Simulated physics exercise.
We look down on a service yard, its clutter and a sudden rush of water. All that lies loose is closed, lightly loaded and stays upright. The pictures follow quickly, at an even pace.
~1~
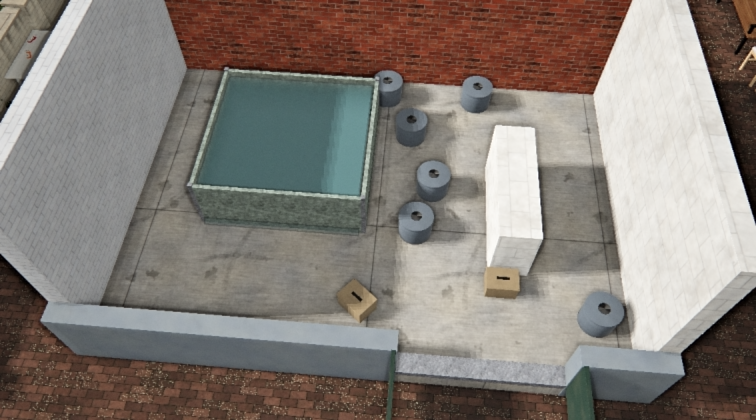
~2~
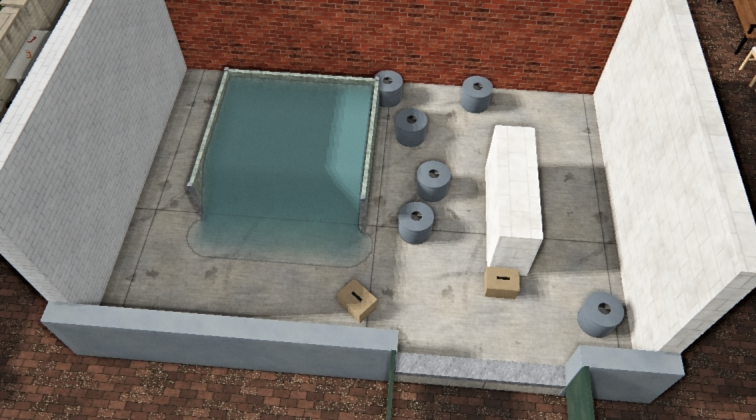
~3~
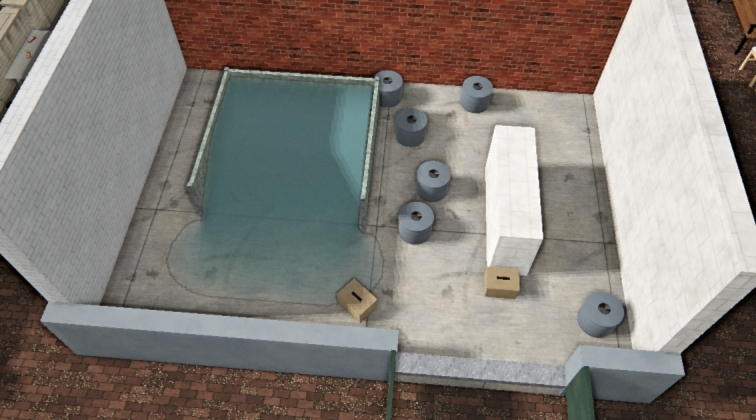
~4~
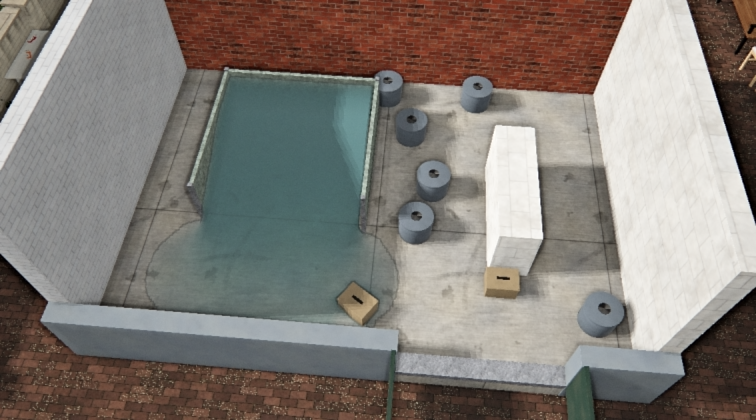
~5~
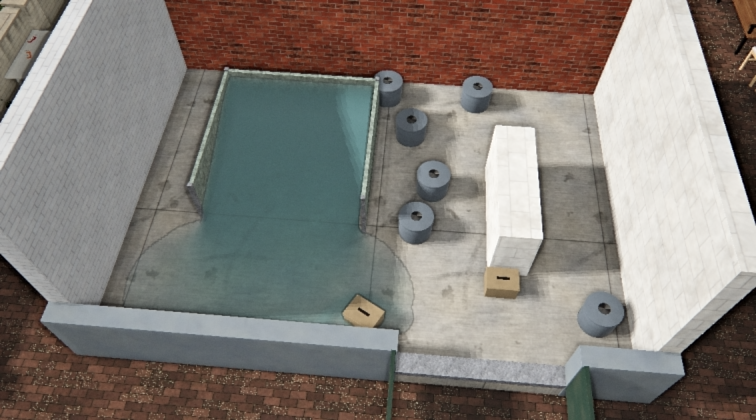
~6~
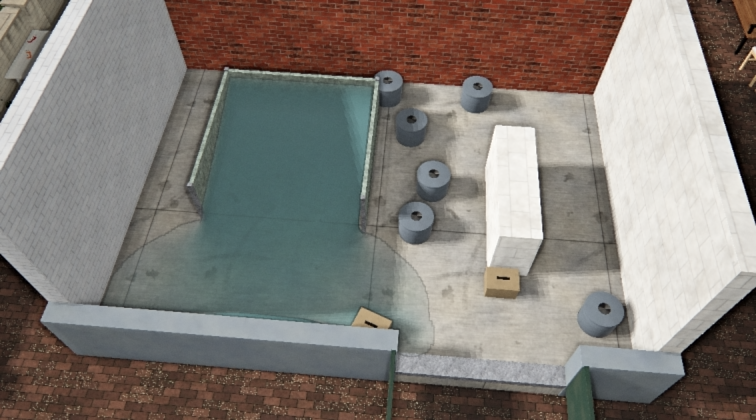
Water pours from a tank at the back left of a walled yard, seen from high above by a still camera, as its front side vanishes. Grey tubs stand to the right around a long white block, with one tan box beside it and another near the low front wall. The shallow sheet spreads forward across the concrete, then rightward, and the left box turns and slides slightly toward the wall.
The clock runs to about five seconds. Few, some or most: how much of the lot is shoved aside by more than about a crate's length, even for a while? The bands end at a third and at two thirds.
That comes to from one to two thirds.
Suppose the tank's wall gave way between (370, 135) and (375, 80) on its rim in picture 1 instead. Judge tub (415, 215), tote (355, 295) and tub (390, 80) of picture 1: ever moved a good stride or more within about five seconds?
One after the other: Less than that, never so far, under that.
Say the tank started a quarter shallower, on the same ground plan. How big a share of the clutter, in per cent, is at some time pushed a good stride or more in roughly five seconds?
Some 40 per cent.
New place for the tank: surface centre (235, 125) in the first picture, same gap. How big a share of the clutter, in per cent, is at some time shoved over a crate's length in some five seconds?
Near 60 in a hundred.
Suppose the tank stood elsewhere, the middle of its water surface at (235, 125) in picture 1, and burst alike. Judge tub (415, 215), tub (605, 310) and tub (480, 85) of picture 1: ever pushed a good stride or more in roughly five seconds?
In turn: Pushed that far, shifted that much, not that far.
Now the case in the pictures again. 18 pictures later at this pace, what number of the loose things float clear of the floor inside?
That makes 1.
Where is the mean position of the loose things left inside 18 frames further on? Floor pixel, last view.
Around (467, 172).
A moment on, 1 of 8 are well off their spots; 0 afloat.
Next, 1 of 8 are well off their spots; 0 afloat.
Later, 3 of 8 are well off their spots; 1 afloat.
In the end, 4 of 8 are well off their spots, and 4 have been at some point; 2 afloat.
